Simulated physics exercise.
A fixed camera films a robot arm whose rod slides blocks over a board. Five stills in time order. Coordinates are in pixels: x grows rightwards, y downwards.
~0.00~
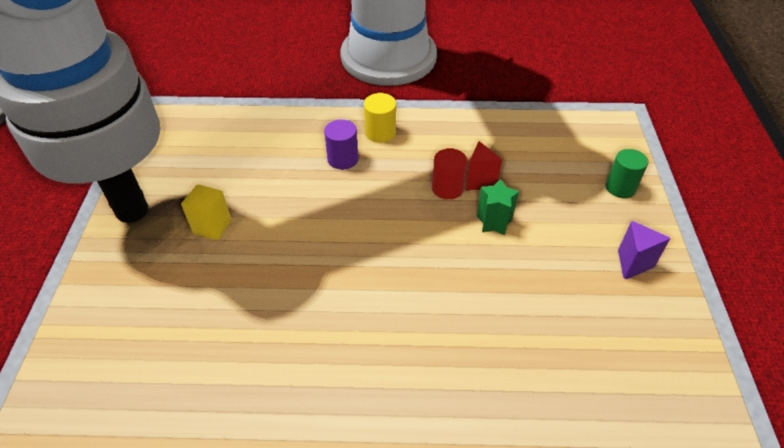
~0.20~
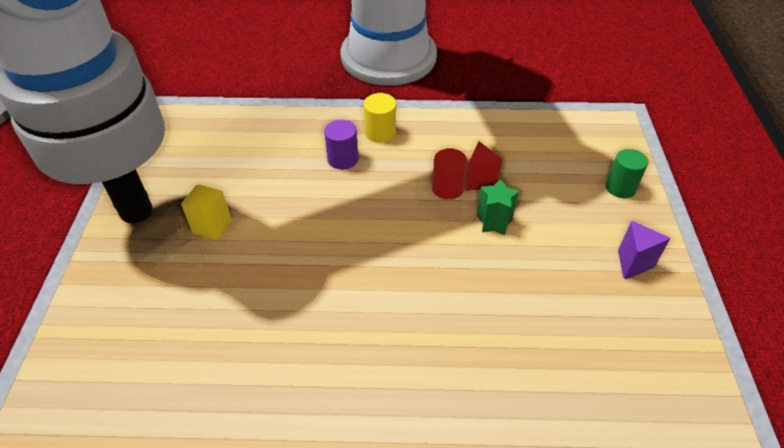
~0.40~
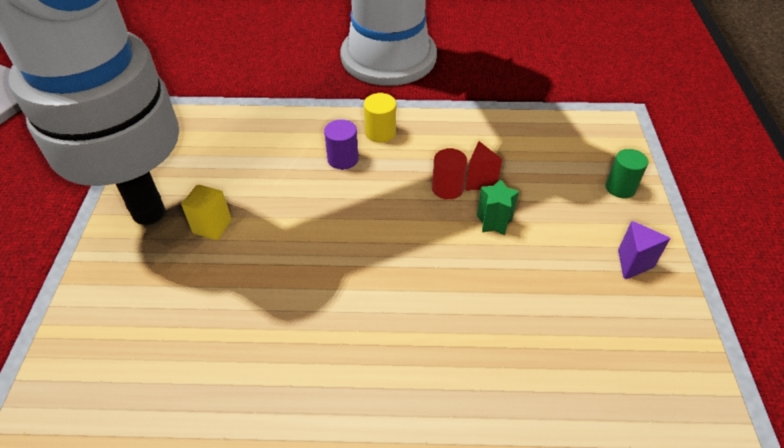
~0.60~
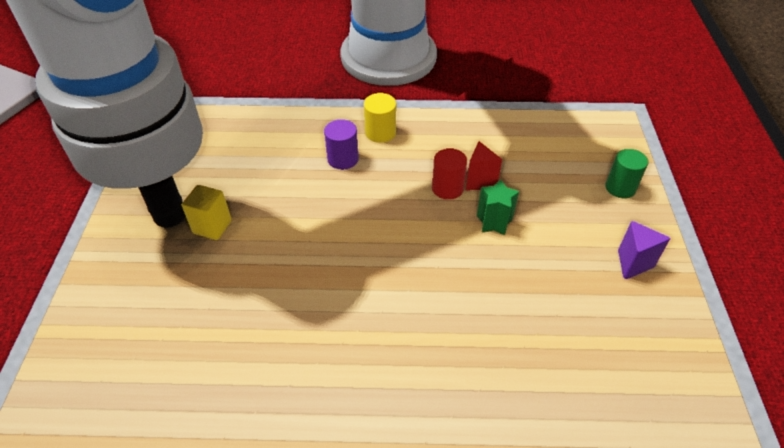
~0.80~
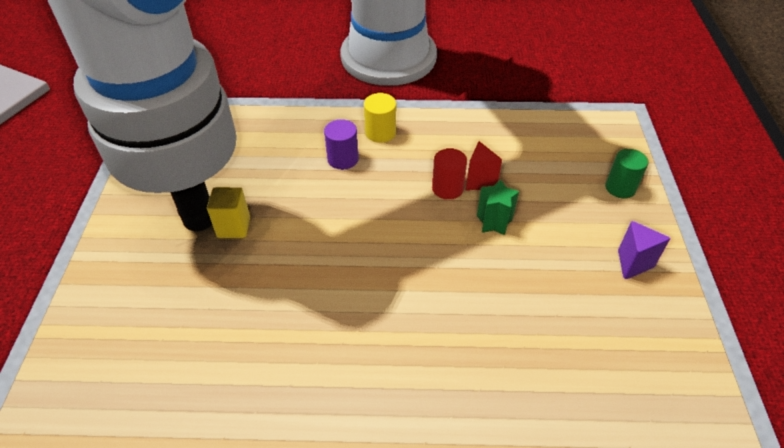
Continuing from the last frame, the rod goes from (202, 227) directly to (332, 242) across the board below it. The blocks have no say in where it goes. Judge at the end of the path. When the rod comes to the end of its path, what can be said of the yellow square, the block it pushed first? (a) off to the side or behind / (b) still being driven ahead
I choose a.
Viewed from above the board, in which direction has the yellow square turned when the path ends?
It ends up turned anticlockwise.
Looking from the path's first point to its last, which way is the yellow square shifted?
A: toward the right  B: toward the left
Choice B: Toward the left.
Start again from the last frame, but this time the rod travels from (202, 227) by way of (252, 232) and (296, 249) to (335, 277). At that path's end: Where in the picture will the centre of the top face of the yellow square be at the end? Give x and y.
The middle of its upper face should be somewhere near (306, 196).
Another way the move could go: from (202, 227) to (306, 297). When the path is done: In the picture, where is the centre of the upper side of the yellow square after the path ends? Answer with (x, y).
Roughly at (250, 199).
The first path, step by step. One third of the way, rod (244, 225); yellow square (271, 197), turned 20° anticlockwise.
Two thirds of the way, rod (288, 231); yellow square (313, 195), turned 40° anticlockwise.
At the end, rod (331, 236); yellow square (335, 189), turned 75° anticlockwise.
